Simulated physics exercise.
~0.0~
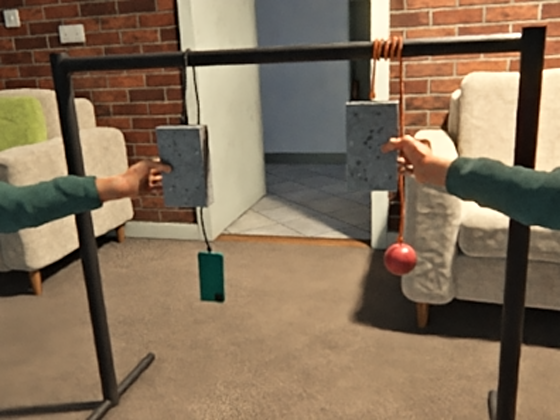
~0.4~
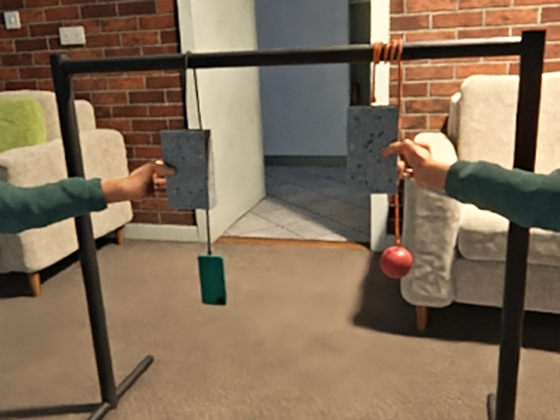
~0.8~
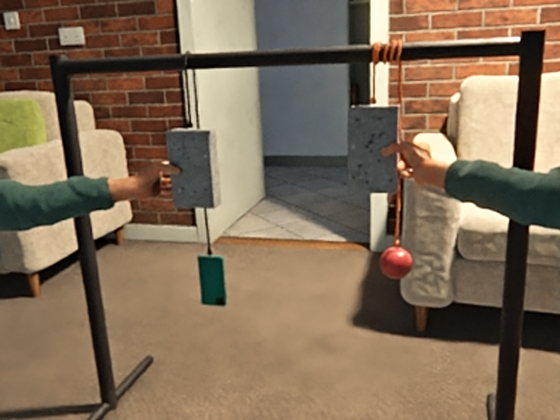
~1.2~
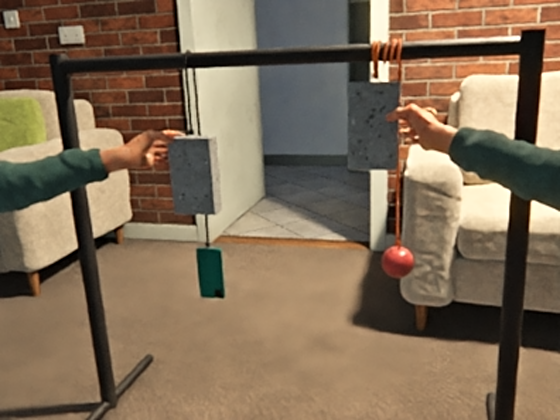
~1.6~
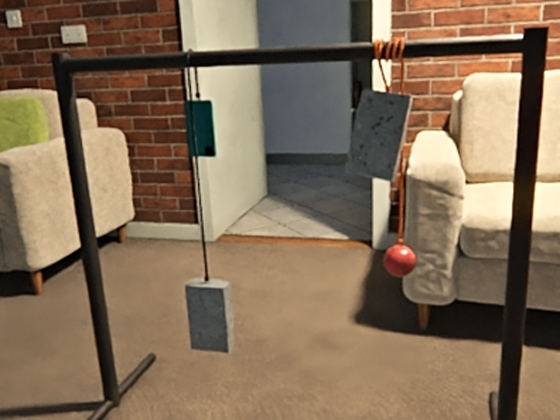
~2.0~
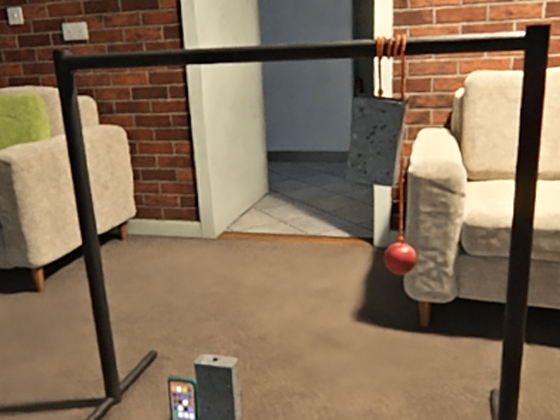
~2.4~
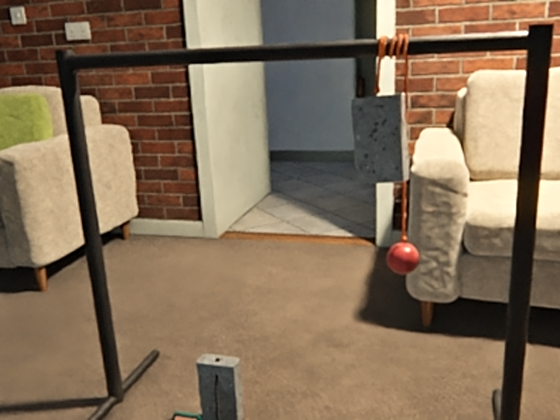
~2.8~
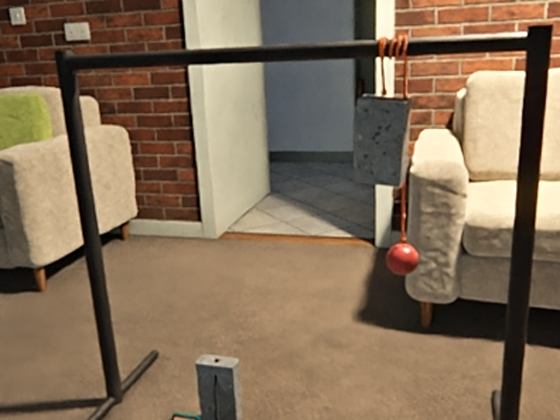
Two hands release hanging gray blocks; the left drops to the floor, the right stays hanging.
